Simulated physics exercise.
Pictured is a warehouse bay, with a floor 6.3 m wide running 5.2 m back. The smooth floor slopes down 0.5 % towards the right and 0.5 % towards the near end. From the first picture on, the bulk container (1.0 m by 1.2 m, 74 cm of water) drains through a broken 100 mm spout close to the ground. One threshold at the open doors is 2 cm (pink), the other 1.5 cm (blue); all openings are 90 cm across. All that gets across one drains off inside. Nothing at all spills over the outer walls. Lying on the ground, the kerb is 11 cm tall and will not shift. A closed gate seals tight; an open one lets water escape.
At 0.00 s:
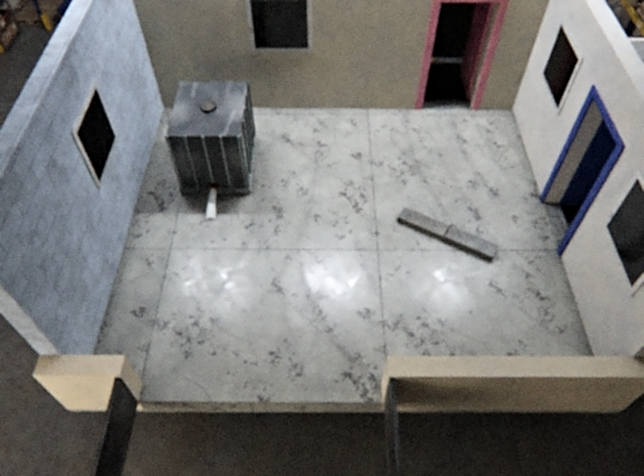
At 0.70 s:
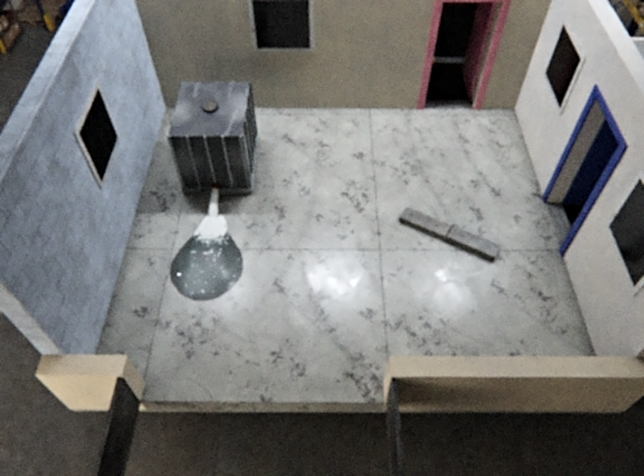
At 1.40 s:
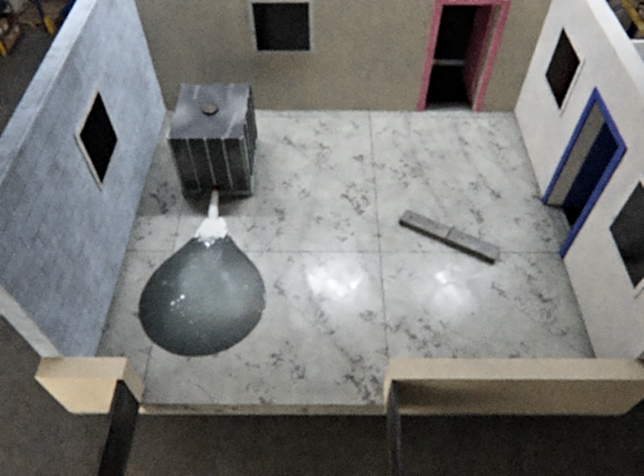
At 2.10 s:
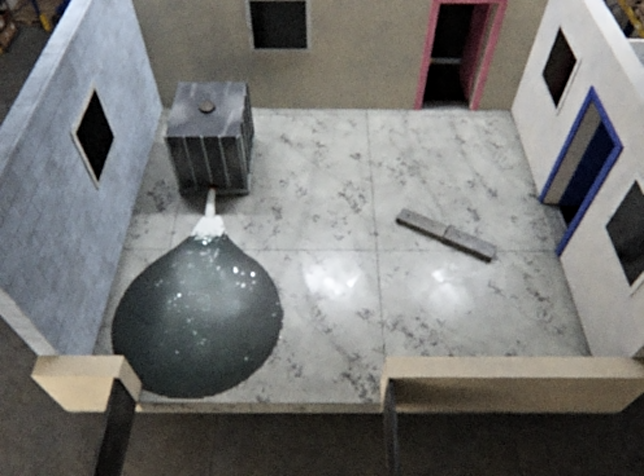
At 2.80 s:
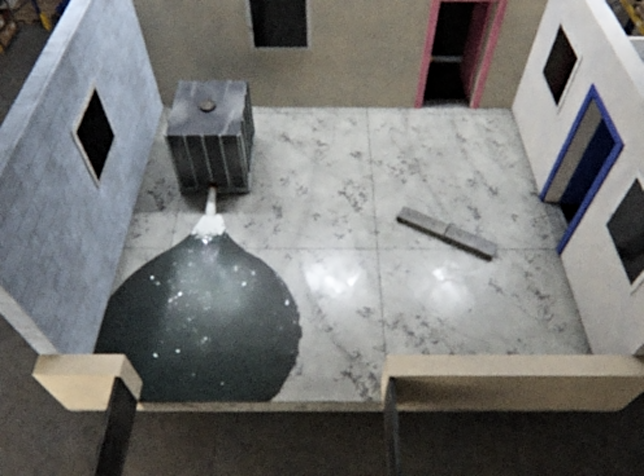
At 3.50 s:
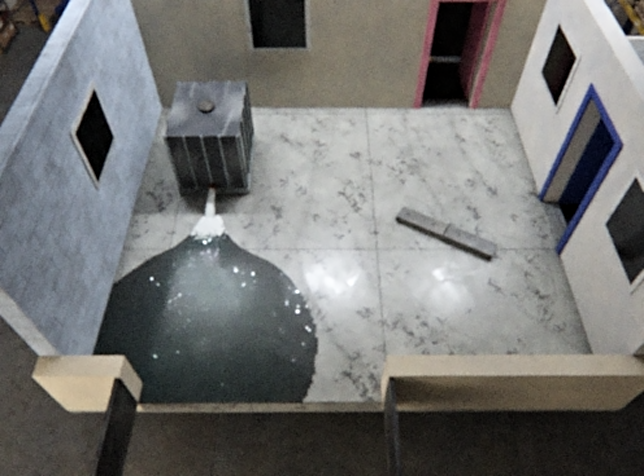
The clip opens on a walled bay with a dark ribbed container at the back left and a narrow bar lying on the dry, pale floor. Water jets from the container's spout and spreads into a dark rounded pool, growing toward the near edge, then reaching the left wall and widening rightward.
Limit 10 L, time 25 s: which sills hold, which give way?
Pink door - holds, blue door - holds.
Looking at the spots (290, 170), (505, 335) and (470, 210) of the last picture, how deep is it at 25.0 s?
First spot 0.0 cm, second 0.6 cm, third 0.0 cm.
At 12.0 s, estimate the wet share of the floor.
Some 25 per cent of it.
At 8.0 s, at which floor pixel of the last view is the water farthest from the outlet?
Near pixel (397, 382).
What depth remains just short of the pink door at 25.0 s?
About 0.0 cm deep.
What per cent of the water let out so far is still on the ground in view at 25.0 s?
34 %.
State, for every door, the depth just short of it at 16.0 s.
Reading (cm) - pink: 0.0; blue: 0.0.
After 5.0 s water covers 20 % of the floor and is deepest (5 cm) near (215, 222); pink door not reached, blue door not reached.
After 8.0 s water covers 20 % of the floor and is deepest (5 cm) near (215, 222); pink door not reached, blue door not reached.
After 12.0 s water covers 25 % of the floor and is deepest (5 cm) near (215, 222); pink door not reached, blue door not reached.
After 16.0 s water covers 30 % of the floor and is deepest (4 cm) near (215, 222); pink door not reached, blue door not reached.
After 25.0 s water covers 40 % of the floor and is deepest (3 cm) near (215, 222); pink door not reached, blue door not reached.
